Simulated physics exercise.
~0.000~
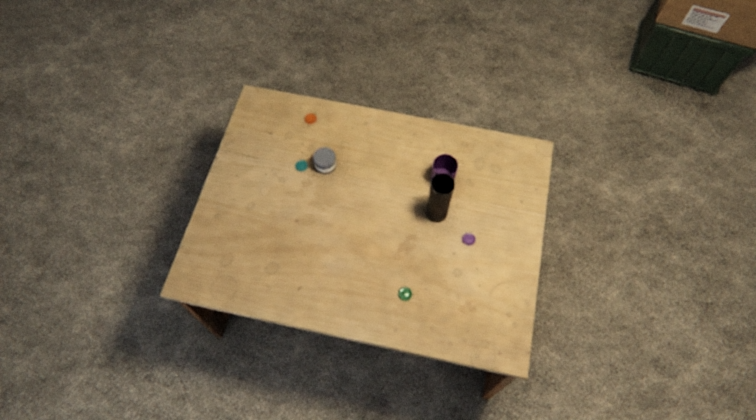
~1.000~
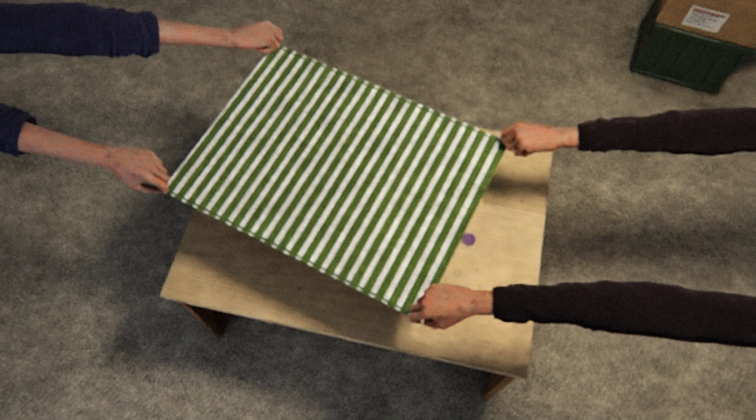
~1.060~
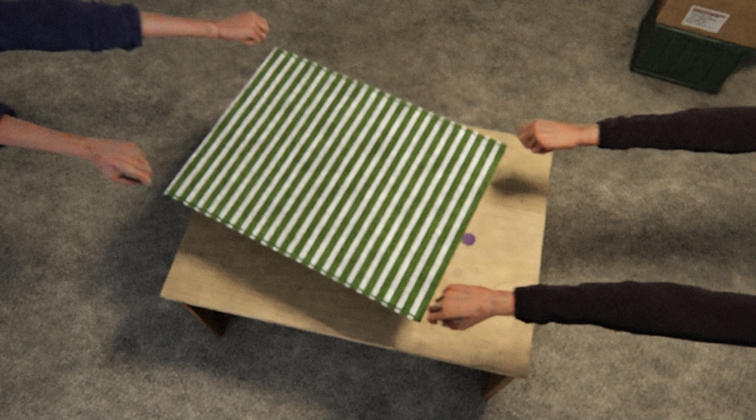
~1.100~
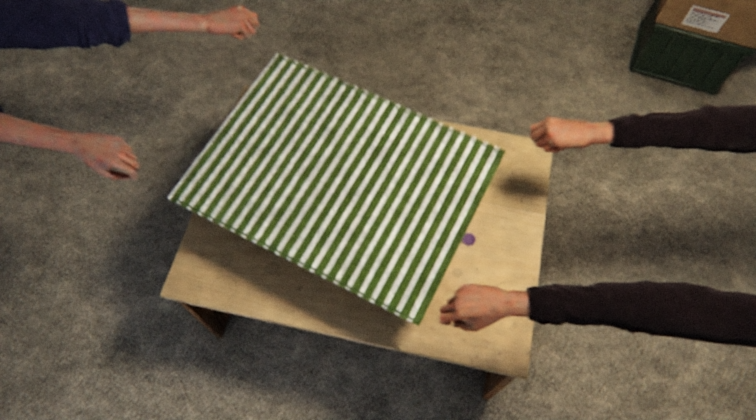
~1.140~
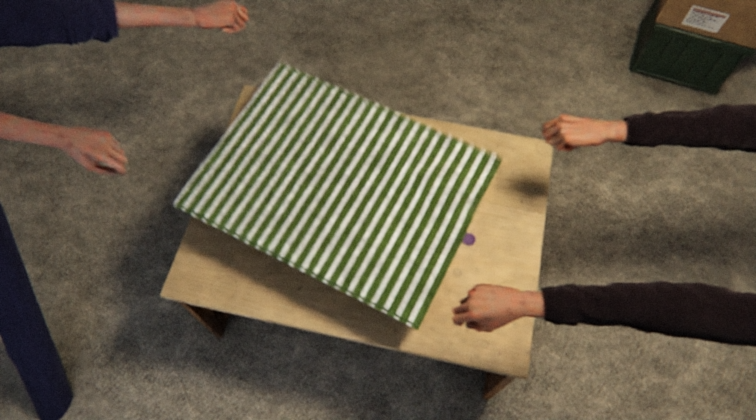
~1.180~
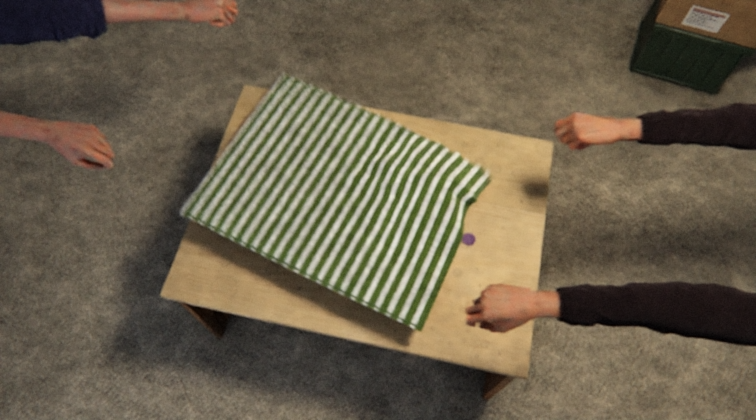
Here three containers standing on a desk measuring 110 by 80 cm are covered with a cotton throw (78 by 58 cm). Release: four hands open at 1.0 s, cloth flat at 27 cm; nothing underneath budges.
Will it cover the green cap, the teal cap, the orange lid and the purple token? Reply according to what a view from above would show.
Result: Green cap ends under the cloth, teal cap gets covered, orange lid vanishes under it, purple token stays uncovered.
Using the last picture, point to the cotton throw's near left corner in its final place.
It settles at roughly (206, 235).
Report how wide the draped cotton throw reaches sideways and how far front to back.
80 cm by 68 cm, more or less.
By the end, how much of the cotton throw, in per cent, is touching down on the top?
Roughly 45 % of it.
At 1.4 s, 45 % of it is down, spanning 83 by 68 cm, above orange lid, green cap, teal cap.
At 1.5 s, 45 % of it is down, spanning 82 by 68 cm, above orange lid, green cap, teal cap.
At 1.7 s, 45 % of it is down, spanning 80 by 68 cm, above orange lid, green cap, teal cap.
At 1.9 s, 45 % of it is down, spanning 82 by 68 cm, above orange lid, green cap, teal cap.
At 2.7 s, 45 % of it is down, spanning 80 by 68 cm, above orange lid, green cap, teal cap.
